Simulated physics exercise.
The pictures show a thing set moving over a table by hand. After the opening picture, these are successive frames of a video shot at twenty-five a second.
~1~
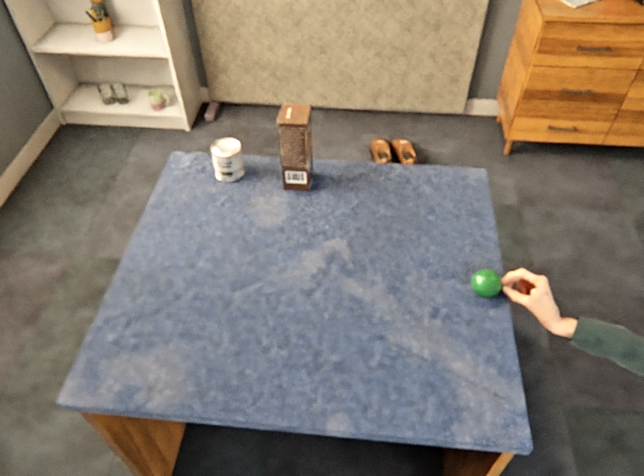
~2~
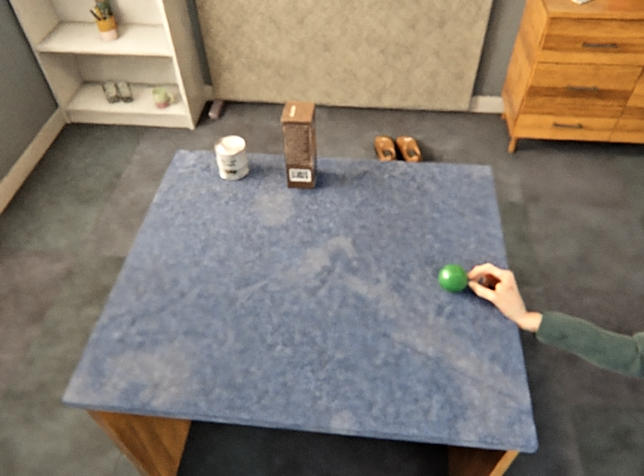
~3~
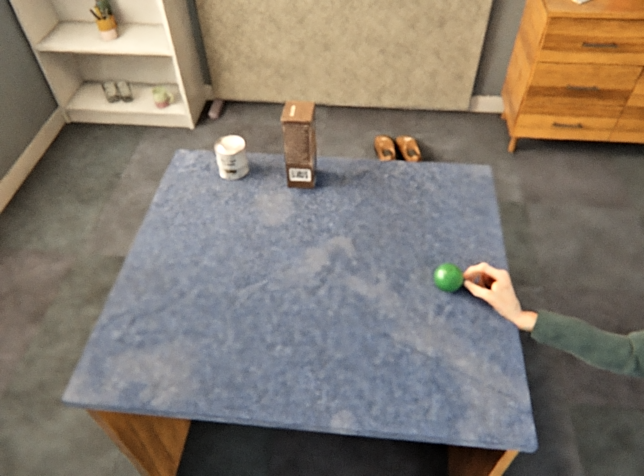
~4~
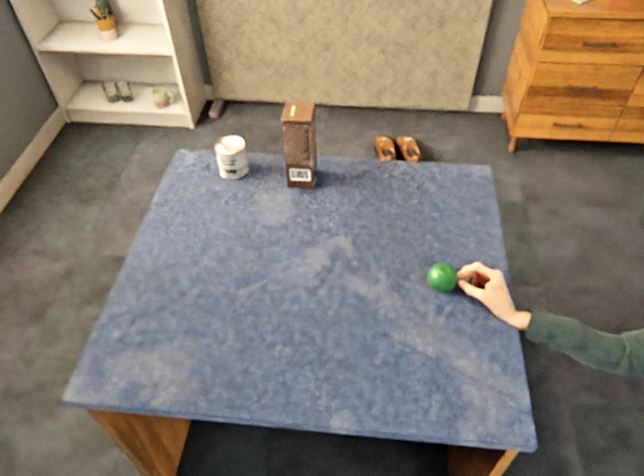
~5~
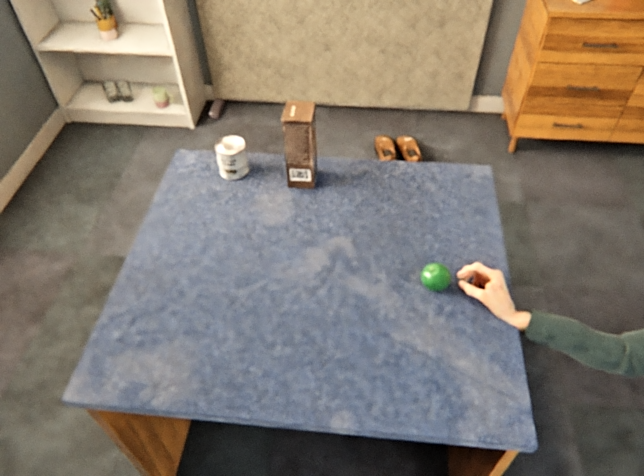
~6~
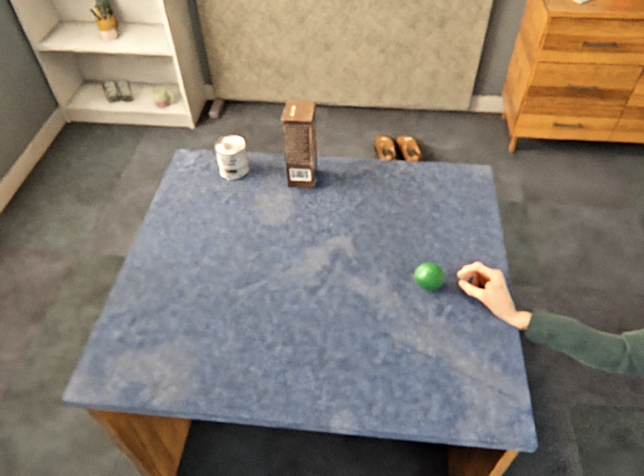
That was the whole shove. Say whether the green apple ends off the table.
The green apple remains on top.
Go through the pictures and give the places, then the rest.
Under the hand; green apple (487, 284), in the first frame.
Under the hand; green apple (453, 279), in the second frame.
Under the hand; green apple (449, 278), in the third frame.
Green apple (442, 278), in the fourth frame.
Green apple (436, 277) rolled a little, in the fifth frame.
Green apple (430, 276) rolled a little, in the sixth frame.
Then, 0.10 s after the last picture, green apple rolled about its own width near (415, 275).
Then, 0.30 s after the last picture, green apple rolled well along near (390, 274).
Then, 0.50 s after the last picture, green apple rolled well along near (371, 272).
Then, 0.70 s after the last picture, green apple rolled well along near (359, 271).
At rest, moved from the start, green apple. Seen from the same camera at the end, green apple near (352, 271).
